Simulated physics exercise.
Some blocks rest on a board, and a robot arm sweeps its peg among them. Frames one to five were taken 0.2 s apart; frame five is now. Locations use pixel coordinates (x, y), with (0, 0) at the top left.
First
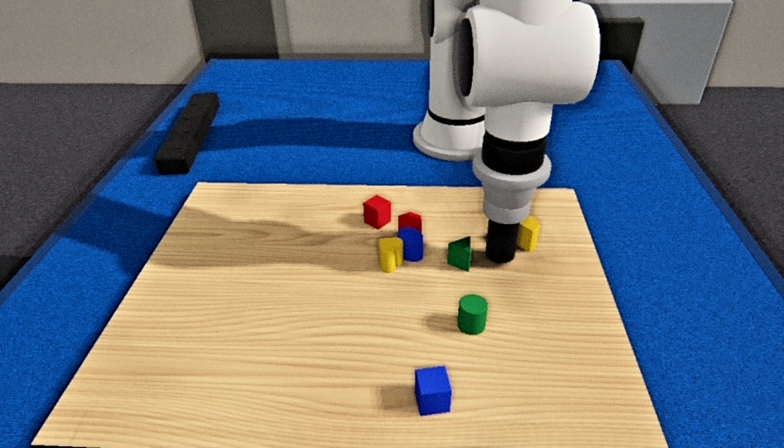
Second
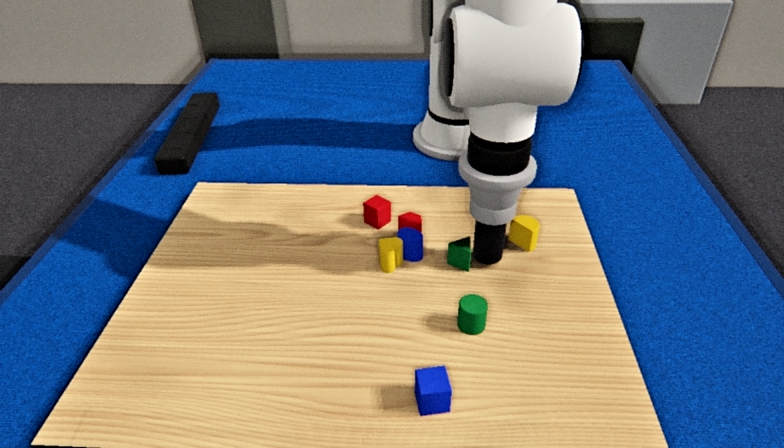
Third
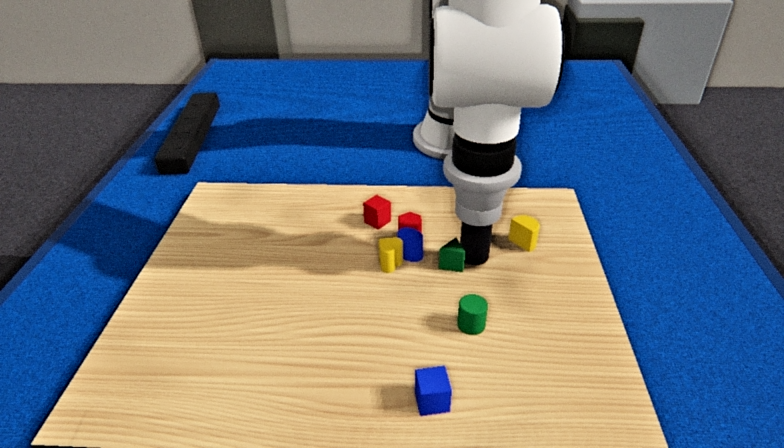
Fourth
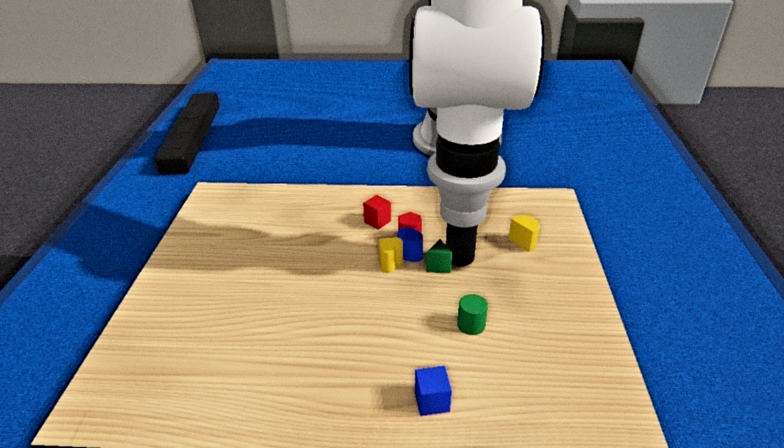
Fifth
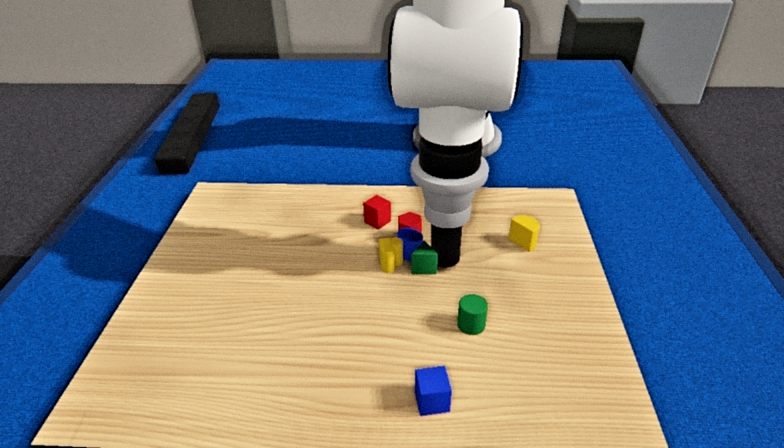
A white robot arm with a black peg stands at the far side of a pale wooden board on a blue surface, seen from the front and slightly above. Red, yellow and blue blocks cluster near the board's upper middle, with a yellow block to the right and a green cylinder and blue cube nearer. The peg slides left, pushing a green triangular block up beside the cluster, while the camera stays still.
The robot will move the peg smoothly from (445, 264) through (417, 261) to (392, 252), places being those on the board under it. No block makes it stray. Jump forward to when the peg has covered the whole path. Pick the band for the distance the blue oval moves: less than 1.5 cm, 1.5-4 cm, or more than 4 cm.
Travels over 4 cm.
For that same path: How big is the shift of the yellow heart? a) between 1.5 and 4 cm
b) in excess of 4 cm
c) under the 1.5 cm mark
My answer is option a.
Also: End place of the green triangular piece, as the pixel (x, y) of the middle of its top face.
For the centre of its top, I'd go with (401, 252).
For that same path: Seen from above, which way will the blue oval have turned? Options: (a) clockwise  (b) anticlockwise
I choose a.
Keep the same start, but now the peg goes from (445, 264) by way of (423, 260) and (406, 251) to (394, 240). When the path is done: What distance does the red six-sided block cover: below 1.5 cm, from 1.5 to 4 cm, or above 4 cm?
Range: 1.5 to 4 cm.
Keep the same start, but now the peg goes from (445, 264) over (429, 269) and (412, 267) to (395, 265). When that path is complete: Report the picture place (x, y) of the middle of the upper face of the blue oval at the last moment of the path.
The spot you're after is about (389, 226) in the image.
What follows on the original path. Halfway along, peg at (416, 256); yellow heart at (385, 244), turned 20° anticlockwise; blue oval at (394, 229), turned 25° clockwise; green triangular piece at (401, 252), turned 30° anticlockwise.
At the end, peg at (392, 247); yellow heart at (375, 243), turned 85° anticlockwise; red six-sided block still; blue oval at (376, 219), turned 50° clockwise; green triangular piece at (401, 252), turned 30° anticlockwise.
